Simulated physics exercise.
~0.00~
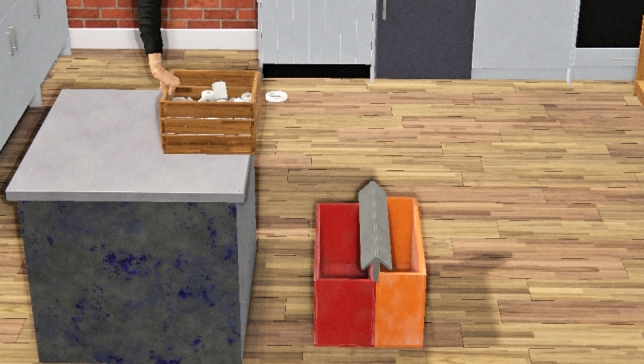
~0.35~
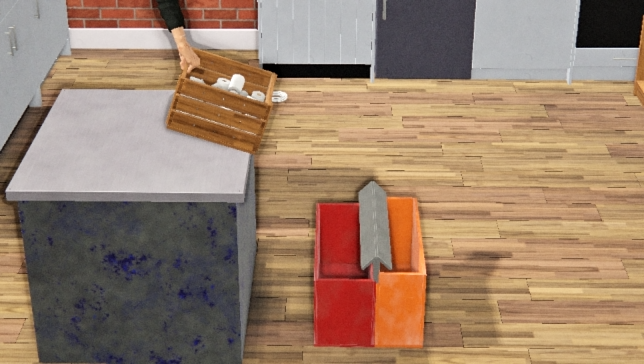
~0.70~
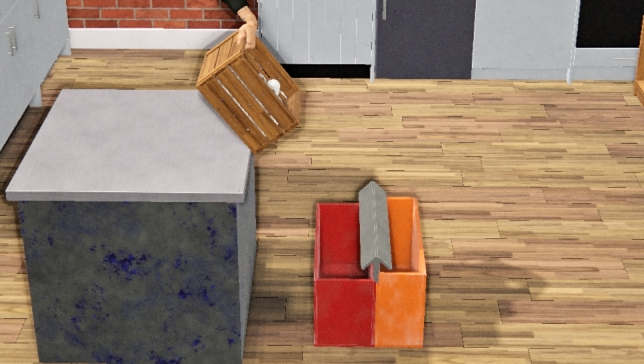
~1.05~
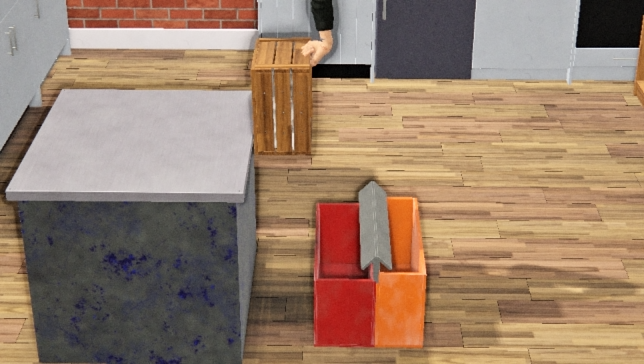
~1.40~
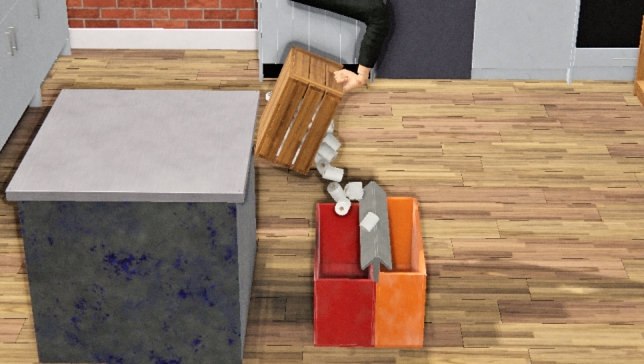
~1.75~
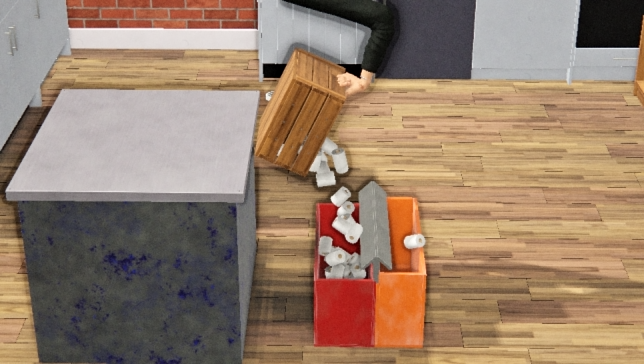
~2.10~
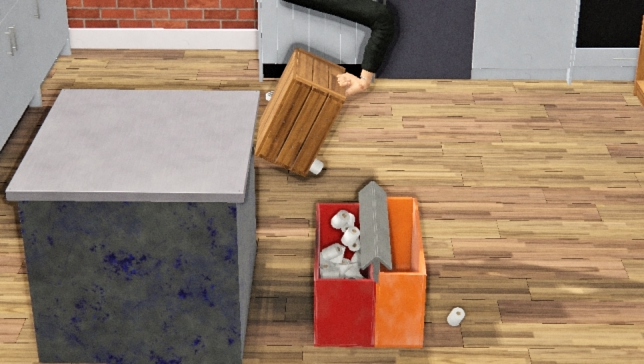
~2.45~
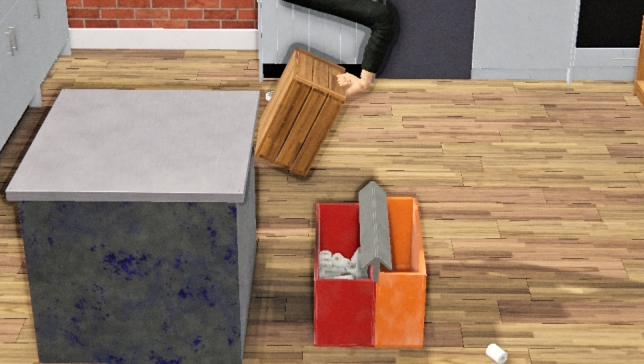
In a room with a wooden floor, a hand tips a wooden crate off a grey-topped bench and upends it, spilling white rolls towards a red bin and an orange tub; nearly all settle in the red bin, while one bounces past the orange tub onto the floor.
